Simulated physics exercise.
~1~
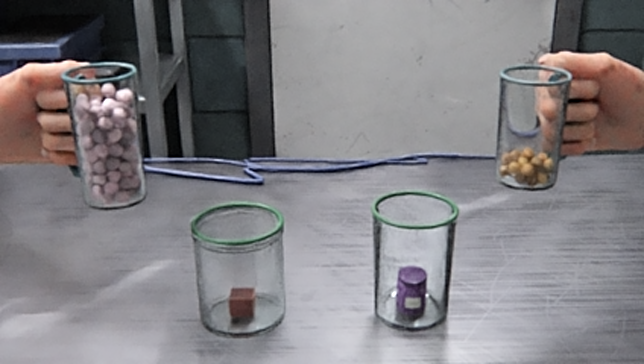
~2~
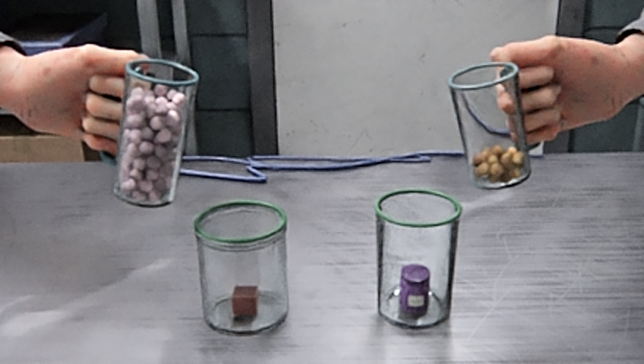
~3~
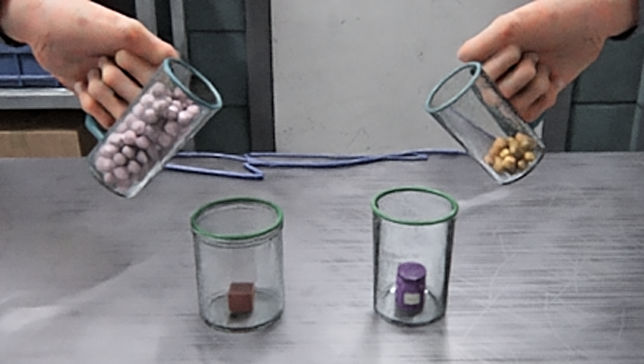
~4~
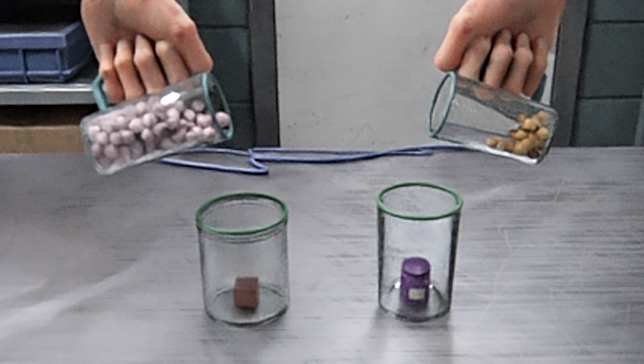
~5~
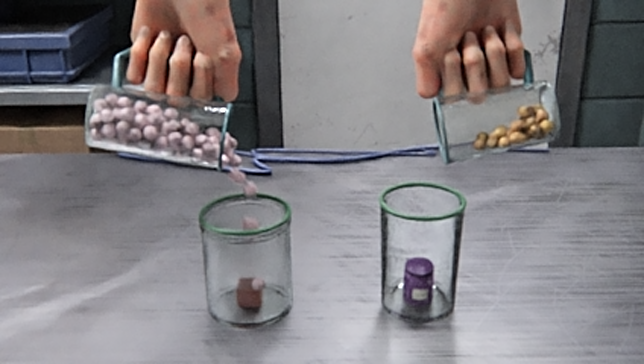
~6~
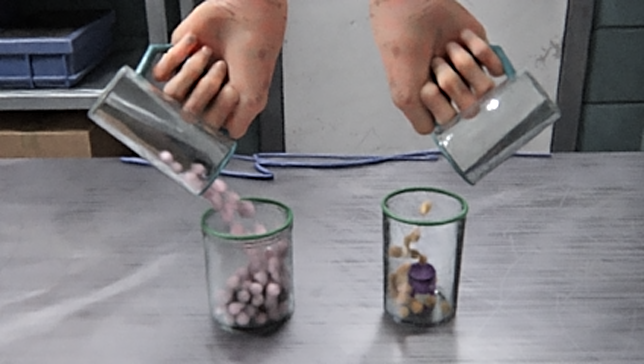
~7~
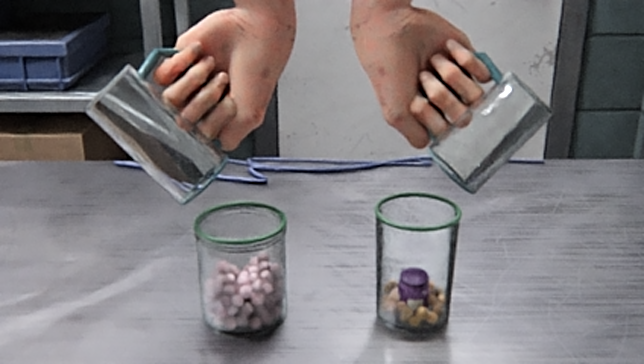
Two hands tip cups of beads into glasses, burying the left block but not the purple object.
